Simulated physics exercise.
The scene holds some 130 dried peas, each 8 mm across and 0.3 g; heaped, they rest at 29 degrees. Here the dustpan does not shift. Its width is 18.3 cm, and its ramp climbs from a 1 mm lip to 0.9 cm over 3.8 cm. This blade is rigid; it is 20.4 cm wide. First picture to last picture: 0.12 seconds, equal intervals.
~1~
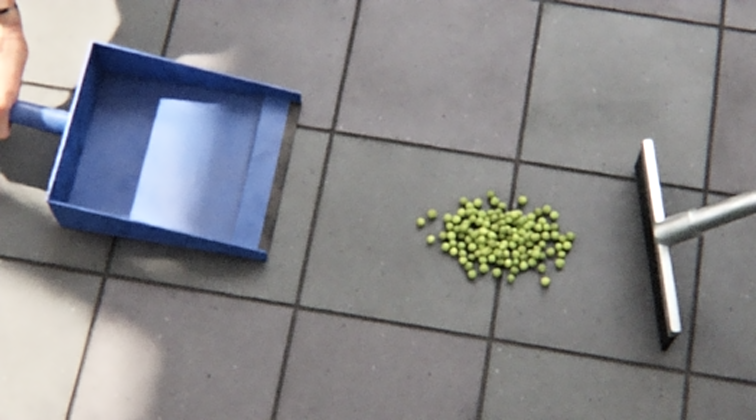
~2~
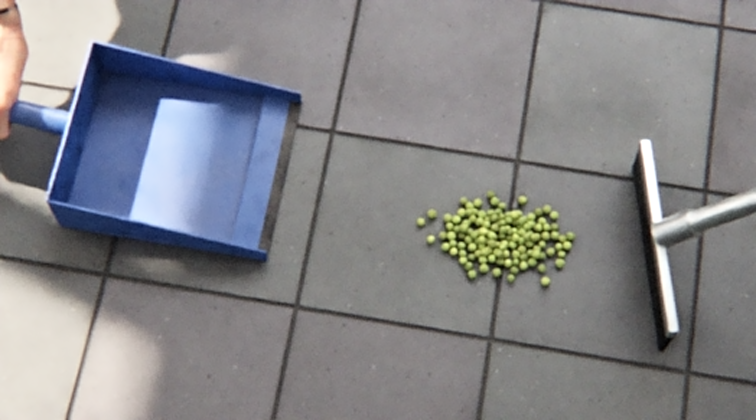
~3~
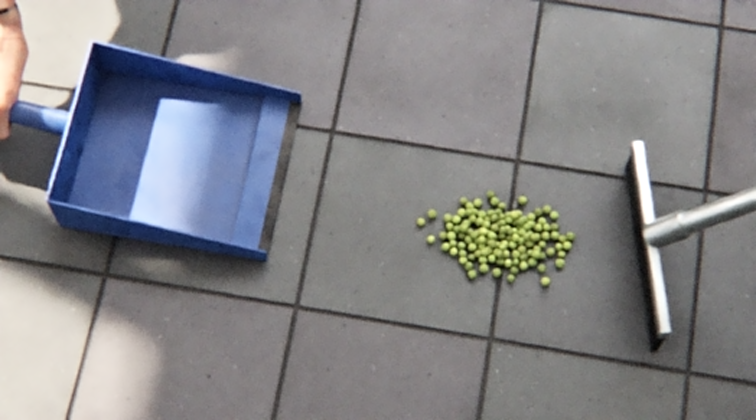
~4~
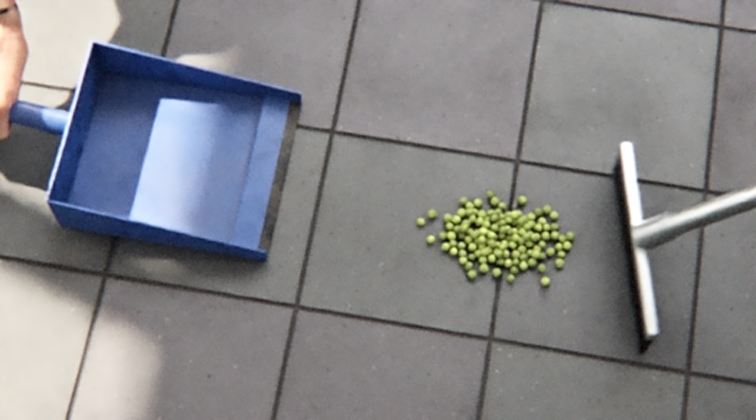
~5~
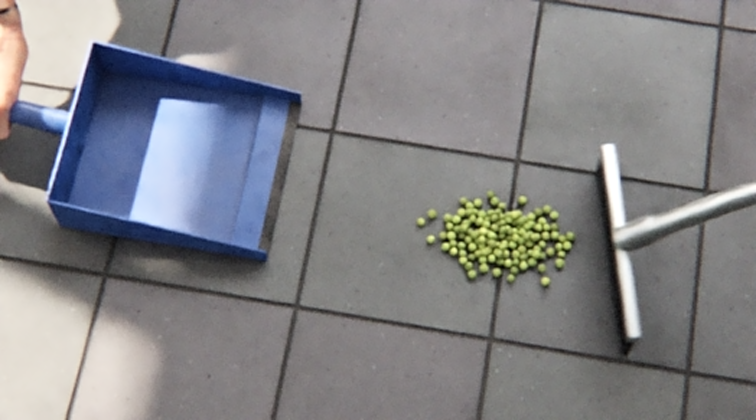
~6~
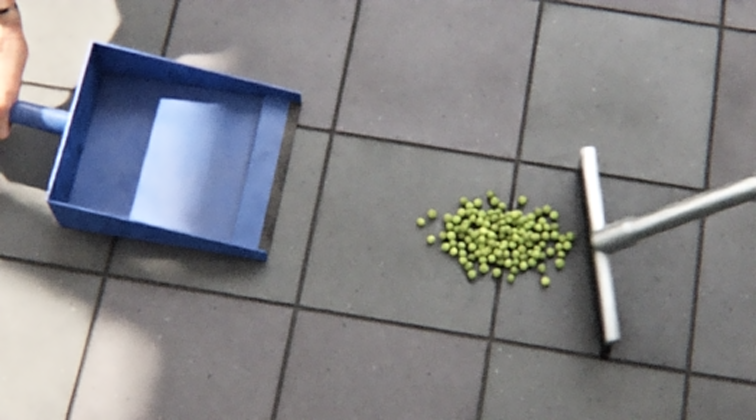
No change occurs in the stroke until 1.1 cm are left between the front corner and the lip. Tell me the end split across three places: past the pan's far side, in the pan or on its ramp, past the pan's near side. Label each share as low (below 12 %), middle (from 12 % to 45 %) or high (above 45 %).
Past the pan's far side - low; in the pan or on its ramp - middle; past the pan's near side - high.
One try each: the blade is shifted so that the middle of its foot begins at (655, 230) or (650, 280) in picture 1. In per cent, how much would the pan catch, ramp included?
I'd put it near 20 per cent for the first and near 10 per cent for the second.
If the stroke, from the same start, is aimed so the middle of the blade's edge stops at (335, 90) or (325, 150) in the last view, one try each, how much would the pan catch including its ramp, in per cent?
Close to 10 and 20 in a hundred, in that order.
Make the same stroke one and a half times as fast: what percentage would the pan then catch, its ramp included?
Some 30 %.
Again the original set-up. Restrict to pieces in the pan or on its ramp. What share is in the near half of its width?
Around 100 in a hundred.
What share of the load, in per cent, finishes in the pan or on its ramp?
Roughly 15 %.
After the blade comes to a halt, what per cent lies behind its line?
My guess is close to 20 per cent.
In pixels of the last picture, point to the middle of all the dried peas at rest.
My guess is close to (189, 241).
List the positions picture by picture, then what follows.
In the first frame, blade from (674, 331) to (646, 148), moved 0.0 cm, 0 of the pieces shifted so far; middle of the pieces at (502, 236); pan at (165, 161).
In the second frame, blade from (671, 332) to (644, 149), moved 0.2 cm, 0 of the pieces shifted so far; middle of the pieces at (502, 236).
In the third frame, blade from (663, 333) to (636, 149), moved 1.0 cm, 0 of the pieces shifted so far; middle of the pieces at (502, 236).
In the fourth frame, blade from (651, 334) to (625, 151), moved 2.3 cm, 0 of the pieces shifted so far; middle of the pieces at (502, 236).
In the fifth frame, blade from (633, 337) to (607, 153), moved 4.1 cm, 0 of the pieces shifted so far; middle of the pieces at (502, 236).
In the sixth frame, blade from (611, 340) to (587, 156), moved 6.2 cm, 0 of the pieces shifted so far; middle of the pieces at (502, 236); pan at (165, 161).
Then, 0.17 s after the last picture, middle of the blade 18 cm from the lip; 0 % over the lip, far side 0 %, near side 20 %.
Then, 0.28 s after the last picture, middle of the blade 8 cm from the lip; 0 % over the lip, far side 0 %, near side 40 %.
Then, 0.53 s after the last picture, middle of the blade 4 cm from the lip; 30 % over the lip, far side 5 %, near side 50 %.
In the end, far side 5 %, pan 15 %, near side 50 %, in front of the lip or behind the blade 30 %.
